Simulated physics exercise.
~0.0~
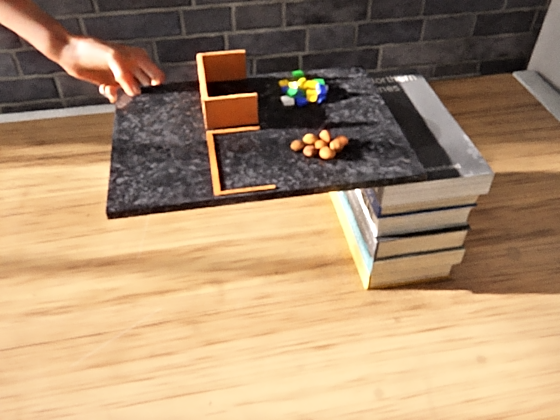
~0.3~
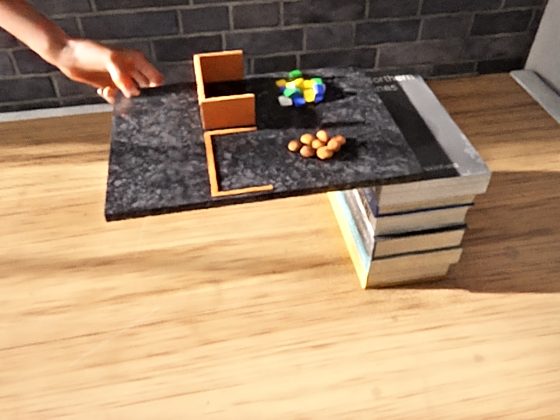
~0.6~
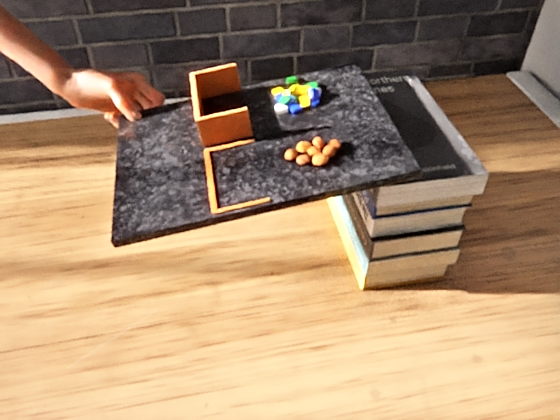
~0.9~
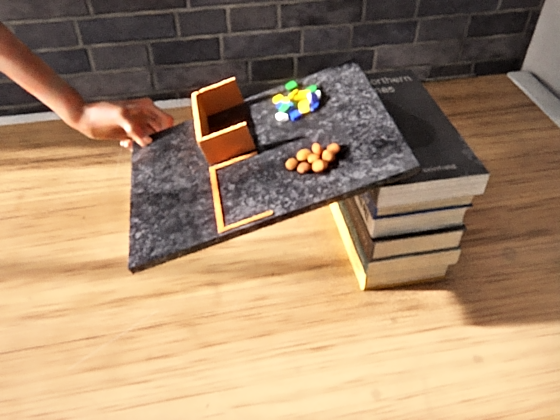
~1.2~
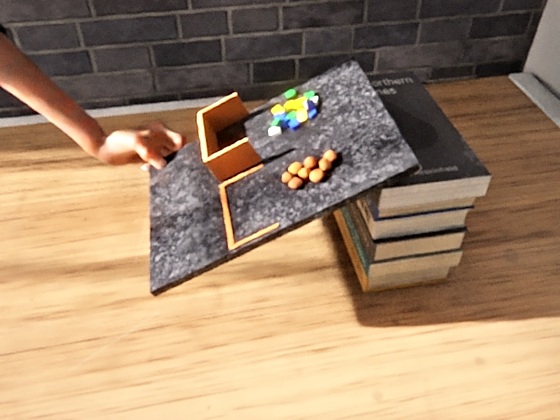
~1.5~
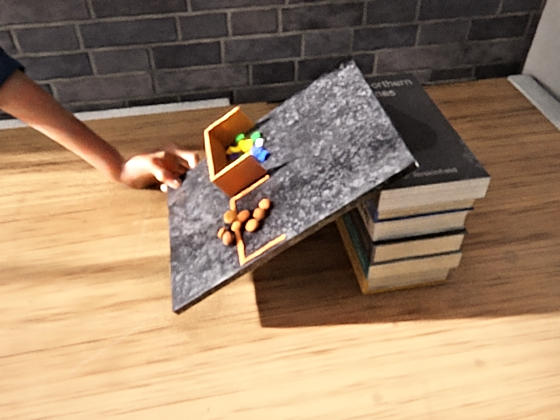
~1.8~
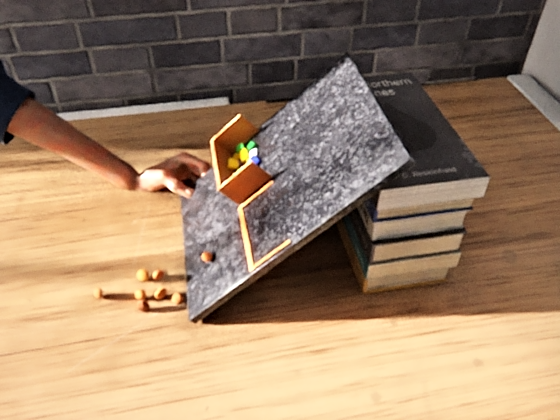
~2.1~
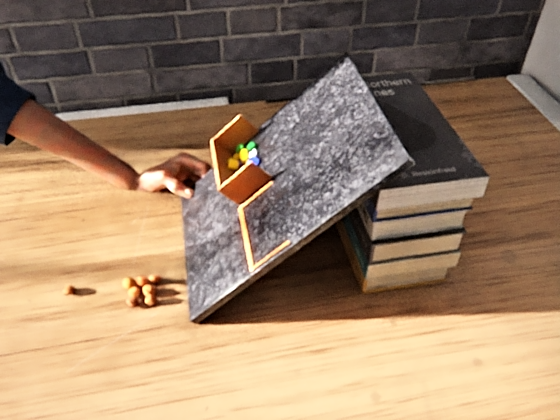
A hand lowers the left end of a dark speckled board whose right side rests on a stack of books on a wooden counter. Small brown balls sit nearer the viewer and a colorful cluster lies farther back, each facing an orange barrier. At first both heaps keep their places on the board as it tilts, then they slide down toward the left. The colorful pieces gather behind the taller, farther barrier, while the brown balls pass the low, nearer one and roll off onto the counter. Finally, the board rests steeply tilted, with the colorful pieces still held and the balls scattered on the wood.
